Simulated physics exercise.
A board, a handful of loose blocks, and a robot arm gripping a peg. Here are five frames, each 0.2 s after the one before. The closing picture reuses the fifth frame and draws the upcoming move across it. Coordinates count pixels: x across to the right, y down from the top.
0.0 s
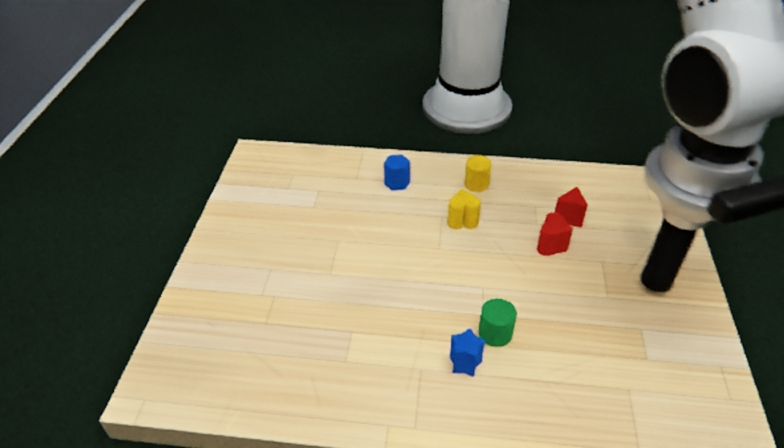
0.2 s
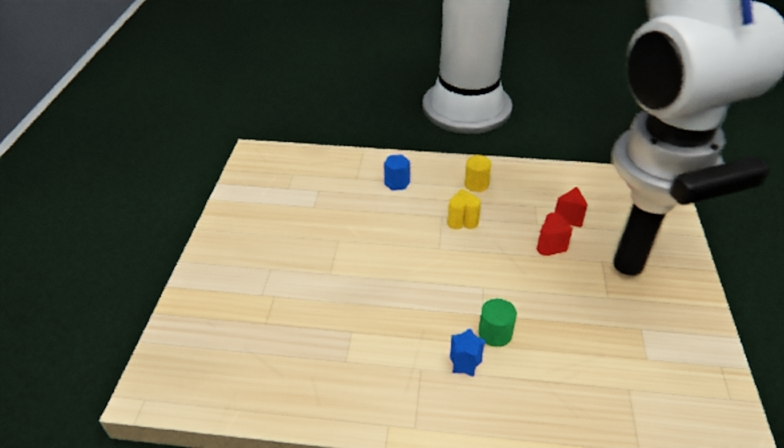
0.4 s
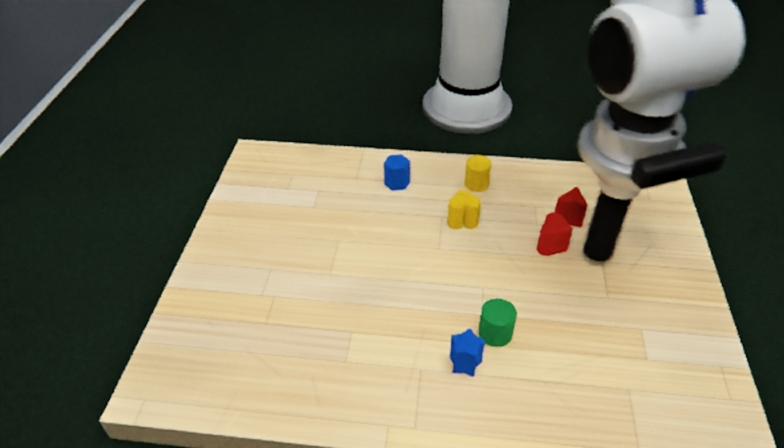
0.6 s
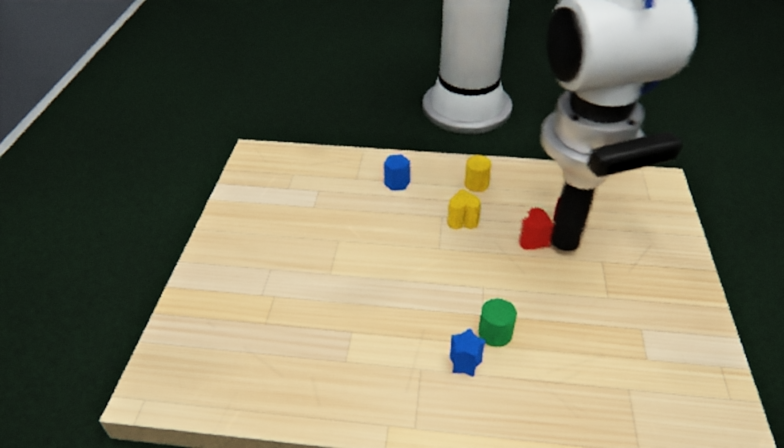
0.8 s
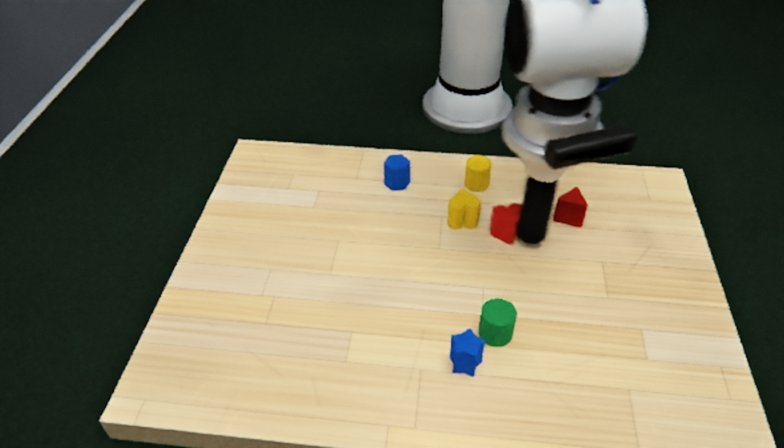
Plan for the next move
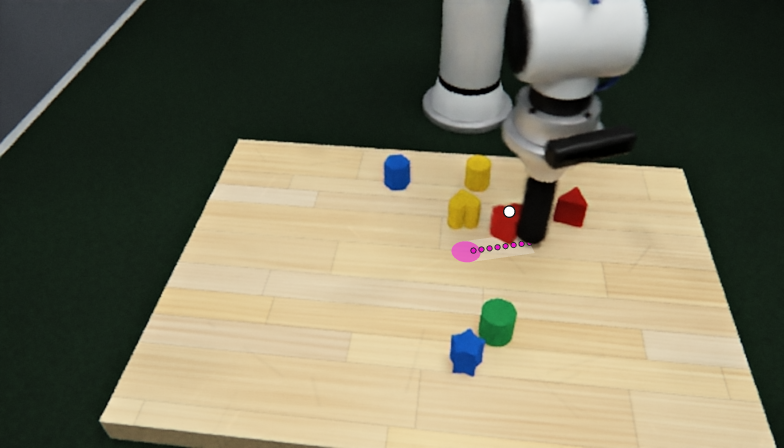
On a wooden board, a robot arm moves a black peg leftward, pushing a red block away from the red triangle toward the yellow heart.
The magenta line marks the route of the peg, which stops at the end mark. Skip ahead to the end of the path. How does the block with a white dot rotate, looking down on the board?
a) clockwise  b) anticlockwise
Correct choice: A.
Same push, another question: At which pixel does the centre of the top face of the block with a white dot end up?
It will end up at (491, 208).
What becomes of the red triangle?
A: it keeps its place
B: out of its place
A - it keeps its place.
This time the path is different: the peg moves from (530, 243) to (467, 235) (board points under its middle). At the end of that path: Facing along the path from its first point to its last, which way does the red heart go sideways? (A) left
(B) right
Letter B.
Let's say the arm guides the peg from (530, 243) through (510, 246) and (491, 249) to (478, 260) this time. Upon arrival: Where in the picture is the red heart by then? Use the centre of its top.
The centre of its top face lies at (492, 208).
Drawn move, from (530, 243) to (466, 252); the dot is on the red heart.
On the path given first. Halfway along, peg (498, 239); yellow heart (462, 198); red heart (492, 208), turned 40° clockwise.
At the end, peg (467, 243); yellow heart (462, 198), turned 15° anticlockwise; red heart (491, 208), turned 45° clockwise; red triangle still.
